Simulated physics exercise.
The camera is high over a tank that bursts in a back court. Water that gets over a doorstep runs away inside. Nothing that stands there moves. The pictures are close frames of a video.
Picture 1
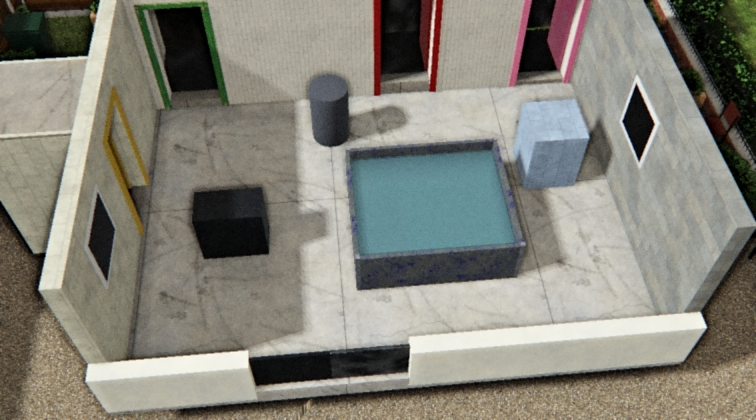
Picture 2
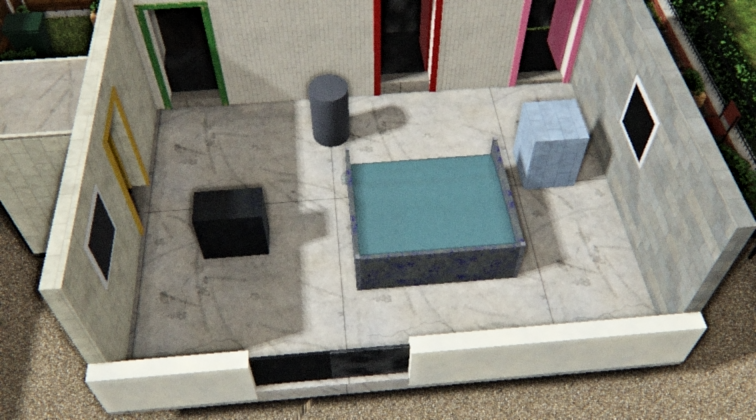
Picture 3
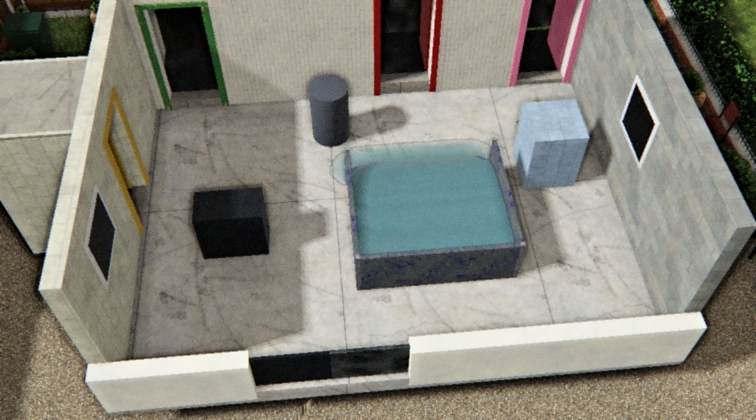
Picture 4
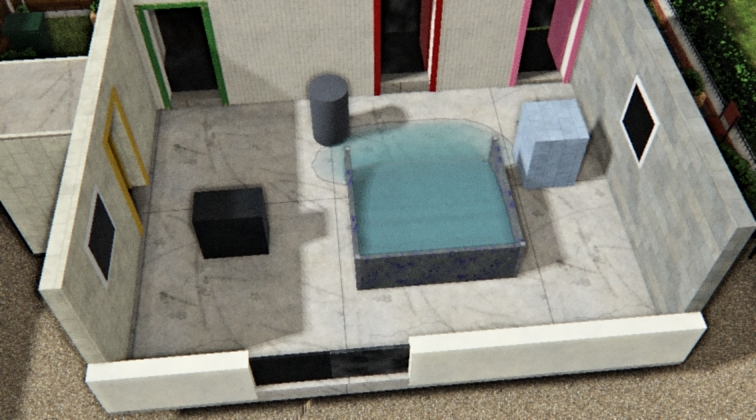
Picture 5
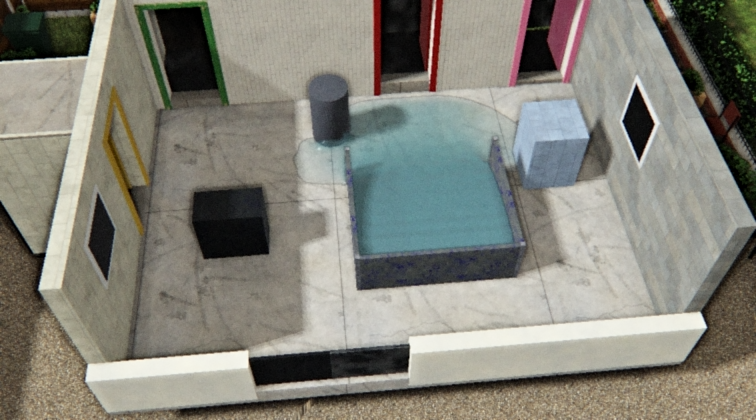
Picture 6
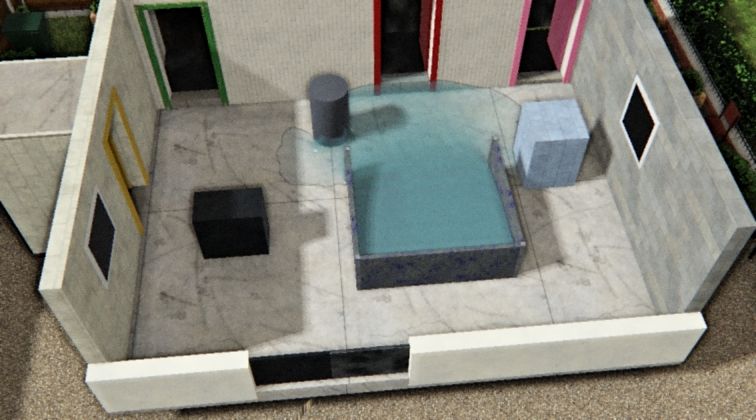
In a walled back court, a square tank of blue-green water sat whole until its far side opened, and water poured out, spreading around the grey cylinder and back toward the red-framed doorway.
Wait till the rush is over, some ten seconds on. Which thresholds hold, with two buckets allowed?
In the end: The green door admits no more than that; the red door lets in a lot; the yellow door lets in a lot; the pink door lets in a lot.
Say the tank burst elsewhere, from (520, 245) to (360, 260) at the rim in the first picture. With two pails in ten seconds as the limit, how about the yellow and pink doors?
My reading: Yellow floods, pink floods.
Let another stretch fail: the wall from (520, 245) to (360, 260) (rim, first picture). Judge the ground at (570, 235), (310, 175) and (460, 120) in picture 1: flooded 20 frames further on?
One after the other: Awash, clear, no water.
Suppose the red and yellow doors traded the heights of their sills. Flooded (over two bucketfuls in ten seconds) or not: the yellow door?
Then: Yellow takes less.
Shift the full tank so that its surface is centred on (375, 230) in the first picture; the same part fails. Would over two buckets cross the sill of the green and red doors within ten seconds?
In short: The green one takes more; the red one goes over.
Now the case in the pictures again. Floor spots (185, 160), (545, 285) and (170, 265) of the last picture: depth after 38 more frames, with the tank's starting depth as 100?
Roughly 14, 8 and 10 per cent, in turn.
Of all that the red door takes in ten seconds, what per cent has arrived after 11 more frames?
Roughly 85 per cent.
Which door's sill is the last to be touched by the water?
That is the yellow one.
A moment on, water covers 30 % of the floor; the green door not reached, the red door over two buckets in, the yellow door not reached, the pink door wet at the sill, nothing in.
Next, water covers 40 % of the floor; the green door wet at the sill, nothing in, the red door far over two buckets in, the yellow door not reached, the pink door under two buckets in.
Then, water covers 55 % of the floor; the green door under two buckets in, the red door far over two buckets in, the yellow door under two buckets in, the pink door far over two buckets in.
Later, water covers 90 % of the floor; the green door under two buckets in, the red door far over two buckets in, the yellow door over two buckets in, the pink door far over two buckets in.
In the end, water covers 95 % of the floor; the green door under two buckets in, the red door far over two buckets in, the yellow door far over two buckets in, the pink door far over two buckets in.
